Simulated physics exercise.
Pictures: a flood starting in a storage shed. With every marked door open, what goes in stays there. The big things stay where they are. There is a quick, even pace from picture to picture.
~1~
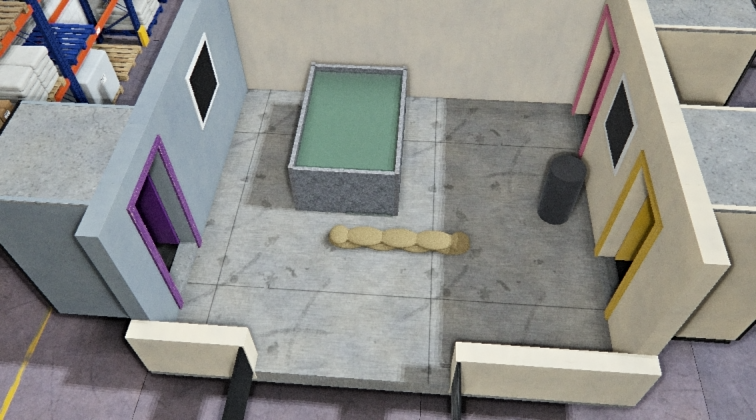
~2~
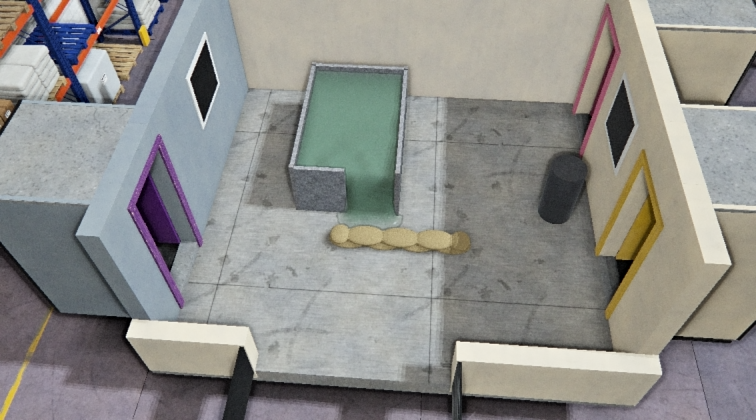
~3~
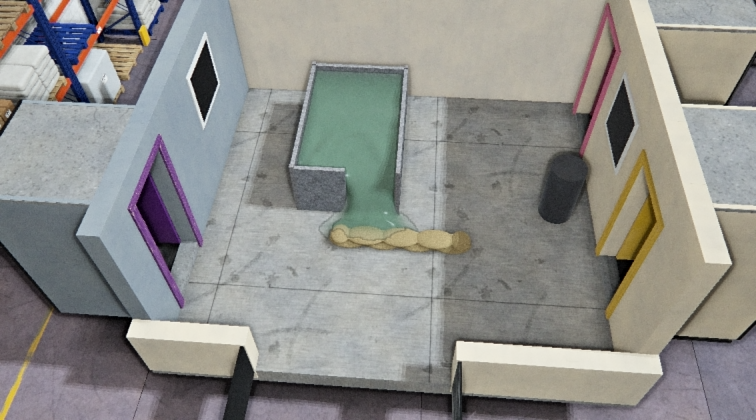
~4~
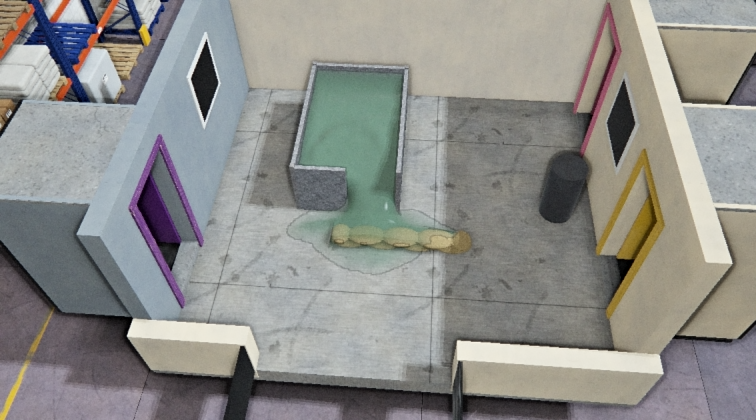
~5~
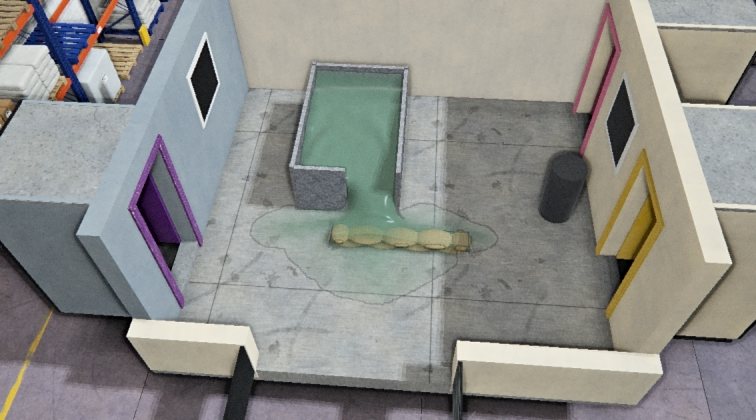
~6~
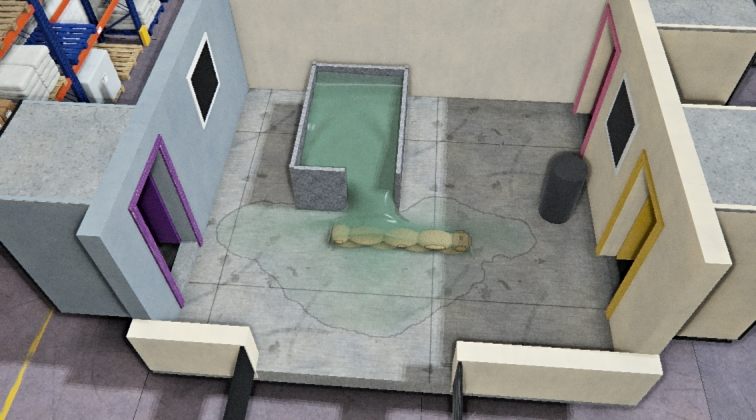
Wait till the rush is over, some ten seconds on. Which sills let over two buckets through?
In the end yellow door: Overshoots, pink door: Overshoots, purple door: Does not overshoot.
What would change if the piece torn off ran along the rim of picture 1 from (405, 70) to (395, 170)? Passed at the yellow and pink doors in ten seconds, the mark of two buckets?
Result - yellow overshoots, pink overshoots.
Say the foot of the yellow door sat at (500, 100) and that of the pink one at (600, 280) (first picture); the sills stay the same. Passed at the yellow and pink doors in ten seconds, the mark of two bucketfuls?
Result, per door: Yellow overshoots the mark; pink overshoots the mark.
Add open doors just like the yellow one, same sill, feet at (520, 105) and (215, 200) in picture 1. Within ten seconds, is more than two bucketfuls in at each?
Going through them as given, the first one tops the limit and the second one tops the limit.
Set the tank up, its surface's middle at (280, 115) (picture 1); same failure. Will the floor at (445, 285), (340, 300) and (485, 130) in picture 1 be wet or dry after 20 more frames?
In that order: Free of water, wet, clear.
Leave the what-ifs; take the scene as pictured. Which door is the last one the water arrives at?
I'd go with the pink door.
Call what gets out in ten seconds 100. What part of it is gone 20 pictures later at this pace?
Roughly 50 percent.
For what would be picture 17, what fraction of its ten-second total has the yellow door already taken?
I make it 5 per cent.
A moment on, water covers 50 % of the floor; the yellow door not reached, the pink door not reached, the purple door wet at the sill, nothing in.
Next, water covers 70 % of the floor; the yellow door under two buckets in, the pink door wet at the sill, nothing in, the purple door wet at the sill, nothing in.
Then, water covers 75 % of the floor; the yellow door over two buckets in, the pink door under two buckets in, the purple door wet at the sill, nothing in.
Later, water covers 90 % of the floor; the yellow door over two buckets in, the pink door over two buckets in, the purple door wet at the sill, nothing in.
In the end, water covers 95 % of the floor; the yellow door over two buckets in, the pink door far over two buckets in, the purple door wet at the sill, nothing in.
